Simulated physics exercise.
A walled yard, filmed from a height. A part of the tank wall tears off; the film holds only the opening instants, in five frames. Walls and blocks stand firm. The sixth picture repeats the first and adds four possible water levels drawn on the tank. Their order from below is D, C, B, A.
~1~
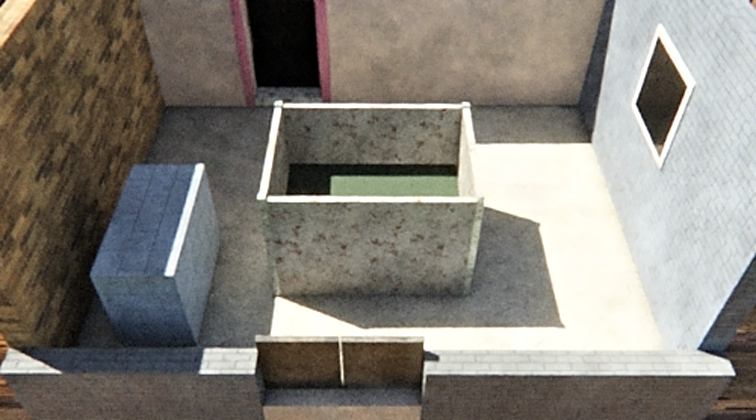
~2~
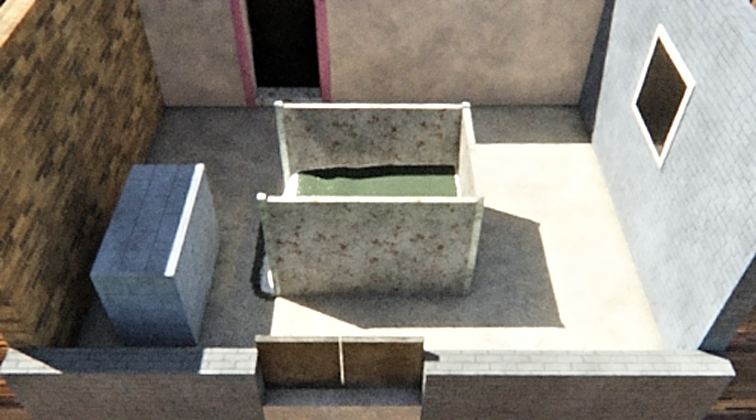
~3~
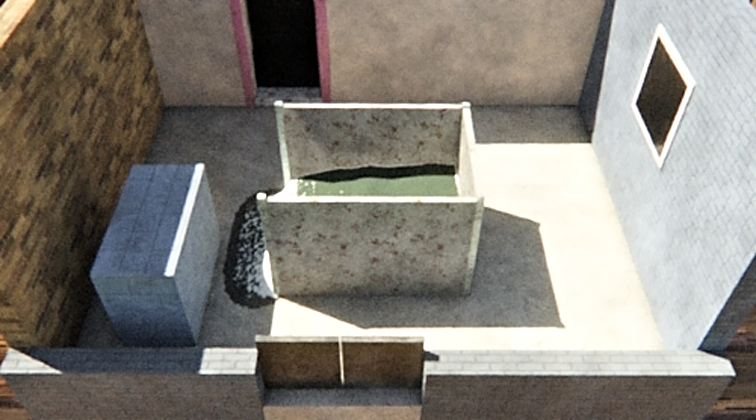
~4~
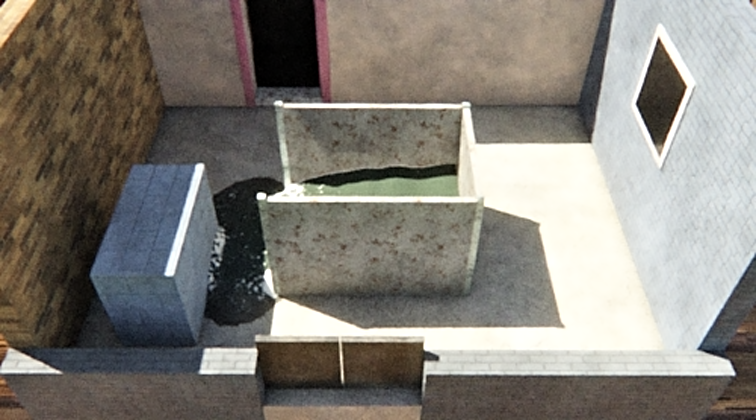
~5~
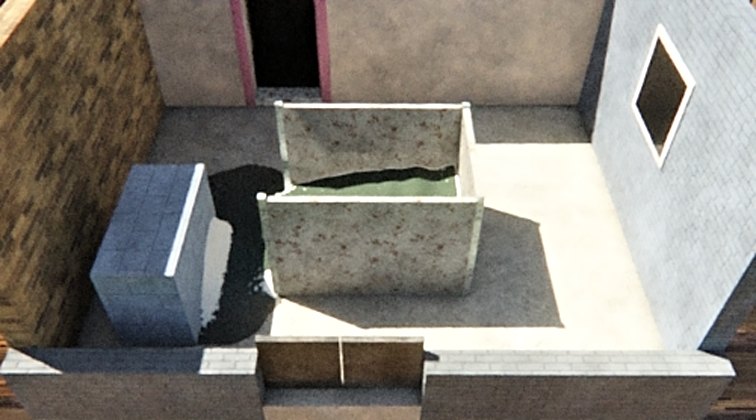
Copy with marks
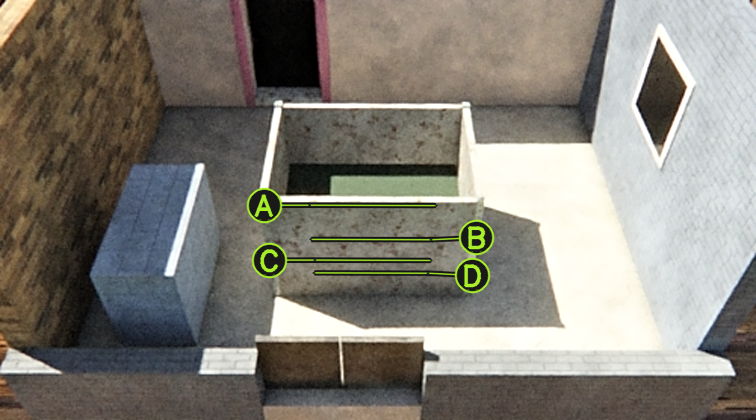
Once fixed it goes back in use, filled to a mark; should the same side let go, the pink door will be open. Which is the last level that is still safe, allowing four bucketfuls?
B will do.
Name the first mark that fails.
That would be A.
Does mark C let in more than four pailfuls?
No, not at all.
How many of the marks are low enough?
Three of them.
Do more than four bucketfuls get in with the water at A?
Yes, that goes wrong.
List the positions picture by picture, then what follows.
Water in the tank at rest, its middle at (372, 204); foot of the pink doorway at (289, 106); shut gate at (341, 346).
Water covers 2 % of the ground and shows as far out as (268, 290).
Water covers 4 % of the ground and shows as far out as (244, 296).
Water covers 8 % of the ground and shows as far out as (230, 305).
Water covers 11 % of the ground and shows as far out as (245, 176).
On the marked copy, A at (371, 205); B at (371, 239); C at (372, 260); D at (372, 273); from the bottom up D, C, B, A.
With A, about 9 bucketfuls get in.
With B, a bucket or two gets in.
With C, a splash gets over, under a bucket.
With D, nothing gets over.
